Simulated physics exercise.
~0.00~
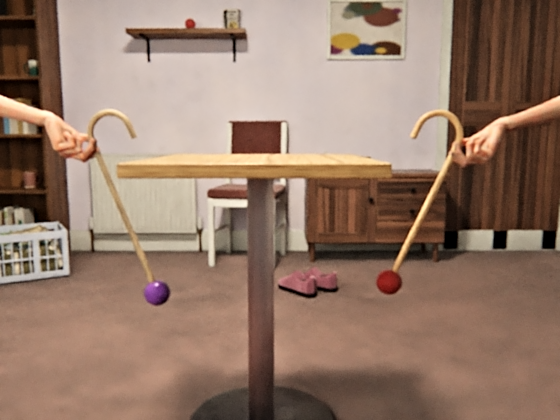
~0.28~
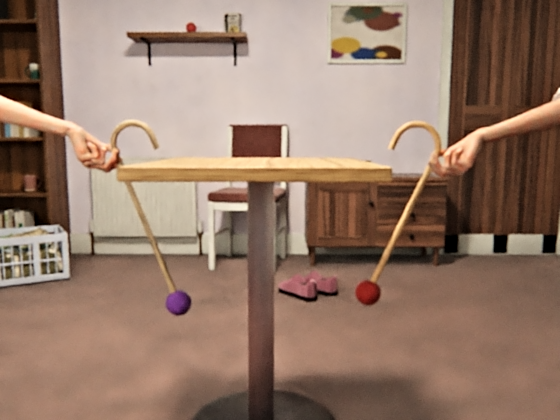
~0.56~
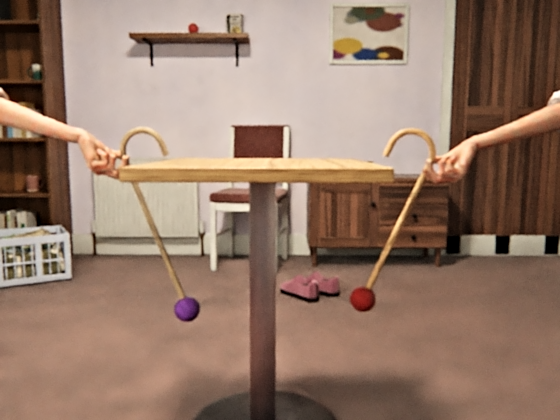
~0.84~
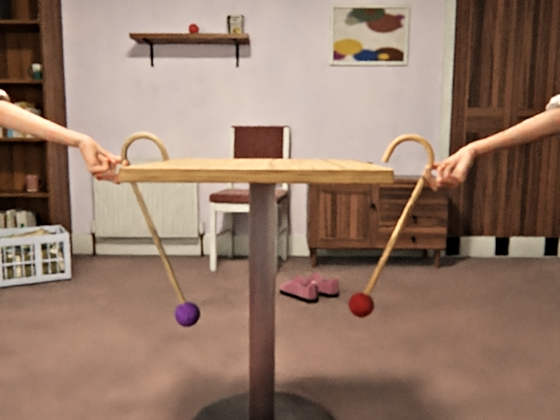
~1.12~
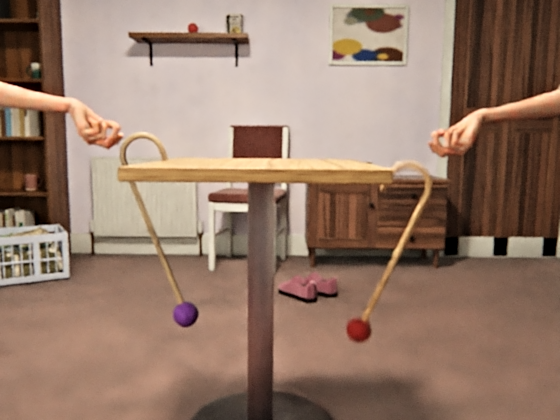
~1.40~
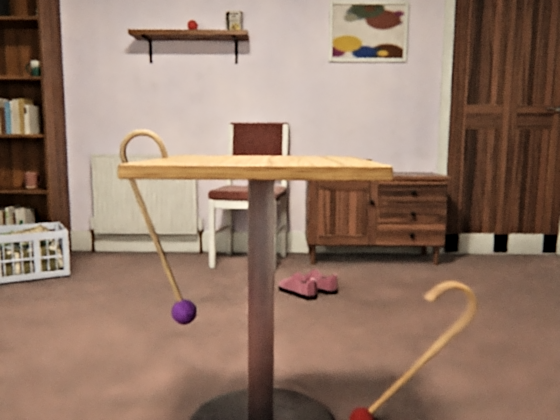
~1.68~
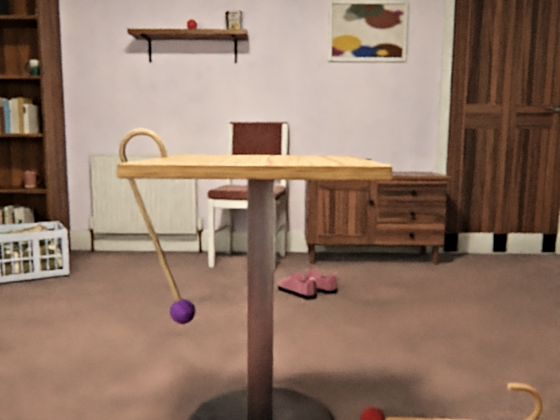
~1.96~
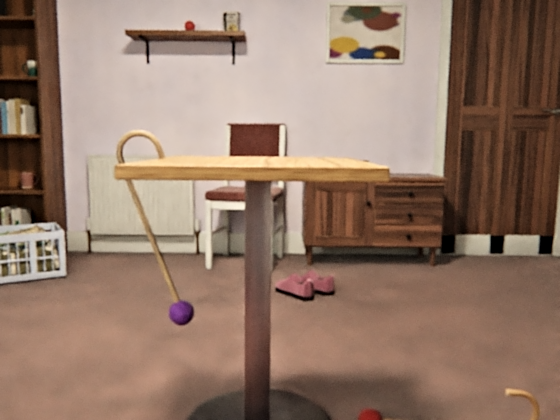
In a living room, two hands hang canes on a table; the purple-tipped one stays, the red-tipped falls.
